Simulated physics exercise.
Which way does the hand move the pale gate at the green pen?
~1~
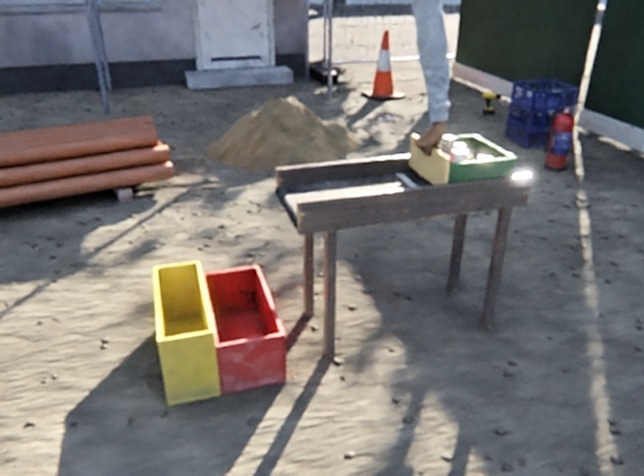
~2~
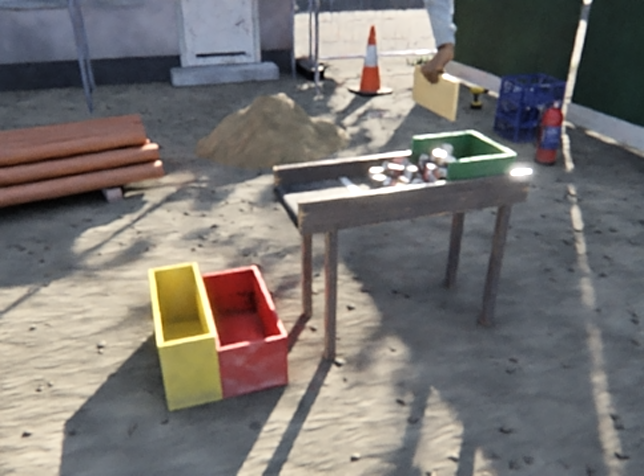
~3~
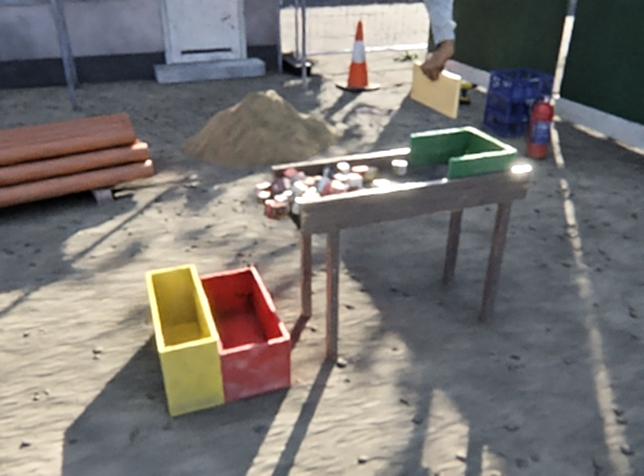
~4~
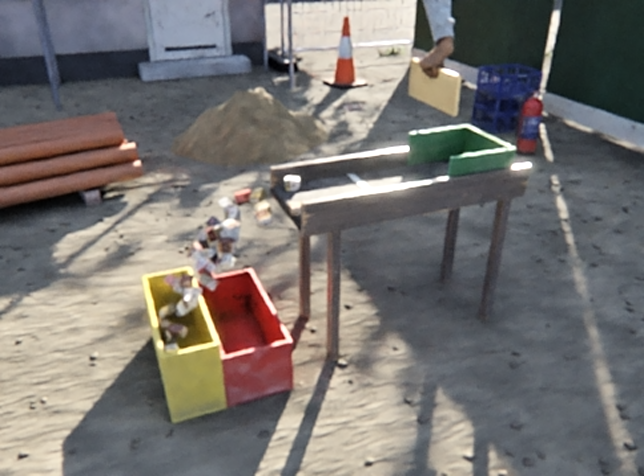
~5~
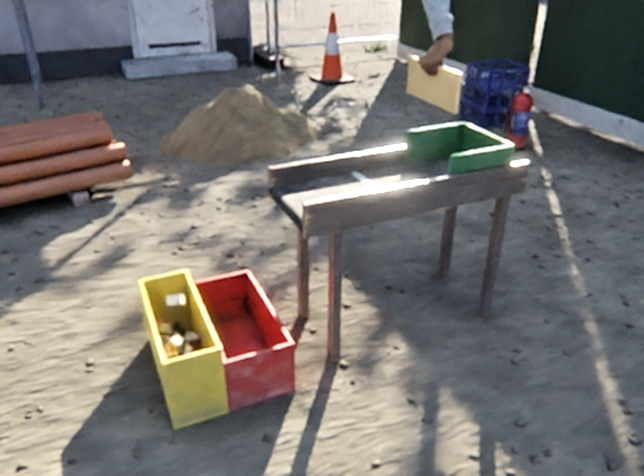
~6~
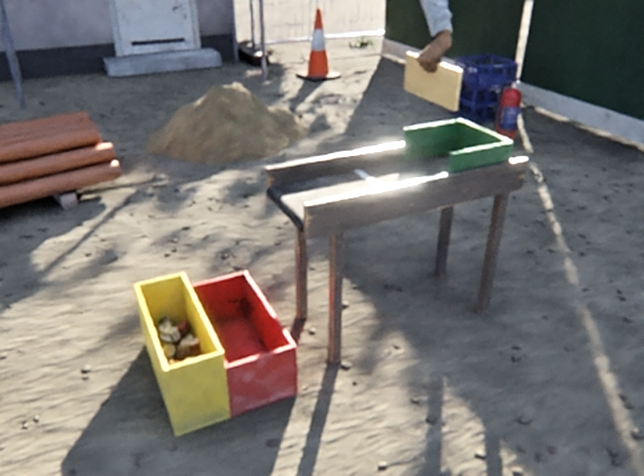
The hand moves the pale gate upward, clear of the pen and the belt.
We see a hand lift a pale gate from a green pen on a raised, wooden-sided belt, and a loose heap of small cartons travels left, spills off the end and drops into the yellow tub beyond the red bin, which stays empty.
